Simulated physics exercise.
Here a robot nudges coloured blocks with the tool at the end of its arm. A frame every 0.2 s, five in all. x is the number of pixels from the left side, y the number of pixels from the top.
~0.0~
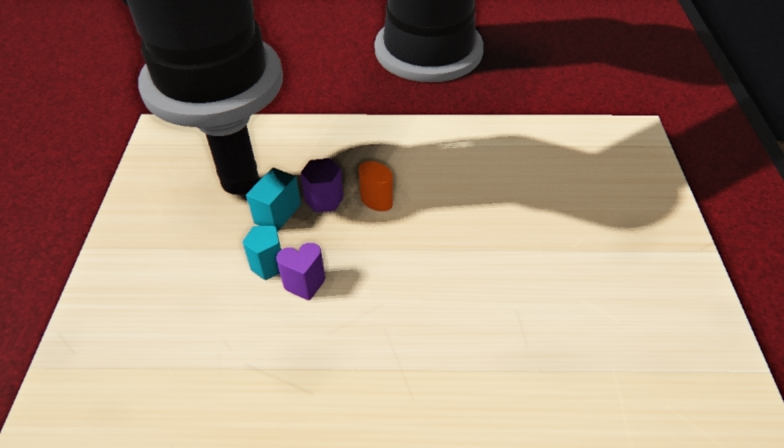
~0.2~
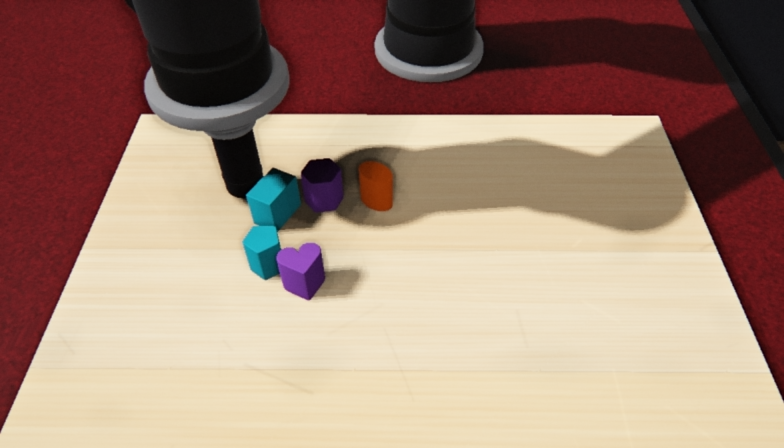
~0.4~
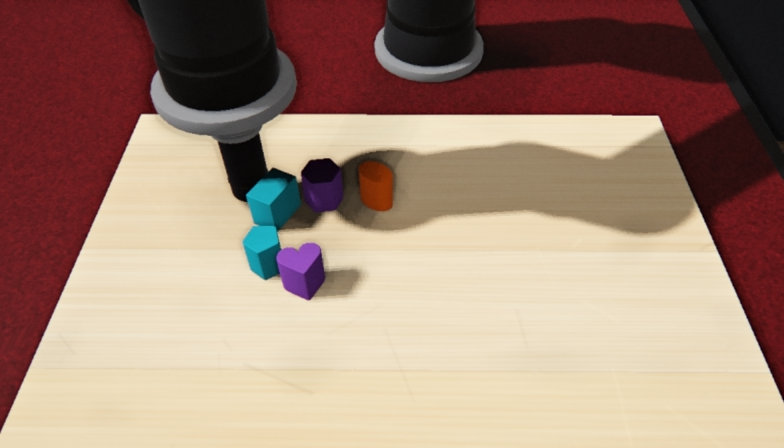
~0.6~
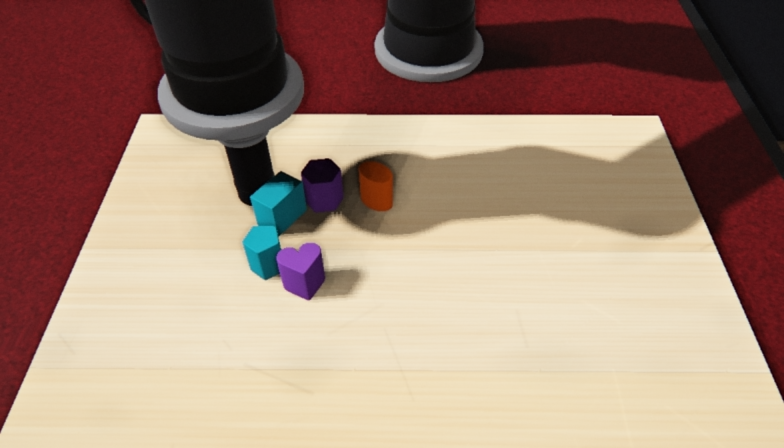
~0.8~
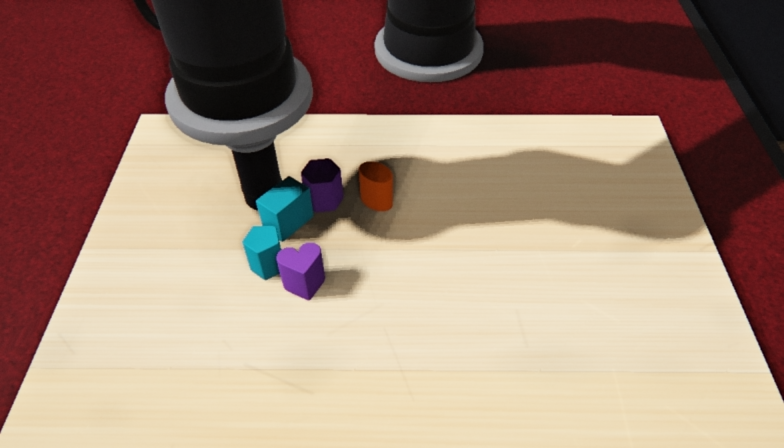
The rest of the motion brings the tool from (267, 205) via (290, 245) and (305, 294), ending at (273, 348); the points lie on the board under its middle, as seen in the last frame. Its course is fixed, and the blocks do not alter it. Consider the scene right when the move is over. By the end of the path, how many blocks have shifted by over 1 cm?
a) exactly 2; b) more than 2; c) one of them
b (more than 2)
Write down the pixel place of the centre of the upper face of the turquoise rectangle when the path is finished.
Its top centre lands on (335, 231).
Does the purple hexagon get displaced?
That would be a no.
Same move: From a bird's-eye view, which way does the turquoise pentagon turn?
It rotates clockwise.
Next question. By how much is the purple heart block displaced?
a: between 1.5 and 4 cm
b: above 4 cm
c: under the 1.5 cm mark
Option b.
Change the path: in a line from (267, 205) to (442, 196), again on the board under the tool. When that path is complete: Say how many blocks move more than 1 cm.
There will be three or more blocks that move more than 1 cm.
What follows on the original path. One third of the way, tool (289, 238); turquoise pentagon (261, 242), turned 20° clockwise; turquoise rectangle (319, 225), turned 25° anticlockwise.
Two thirds of the way, tool (303, 287); turquoise pentagon (257, 253), turned 65° clockwise; turquoise rectangle (335, 231), turned 50° anticlockwise; purple heart block (306, 296).
At the end, tool (271, 342); turquoise pentagon (257, 253), turned 65° clockwise; turquoise rectangle (335, 231), turned 50° anticlockwise; purple heart block (304, 334), turned 45° anticlockwise; purple hexagon unmoved.
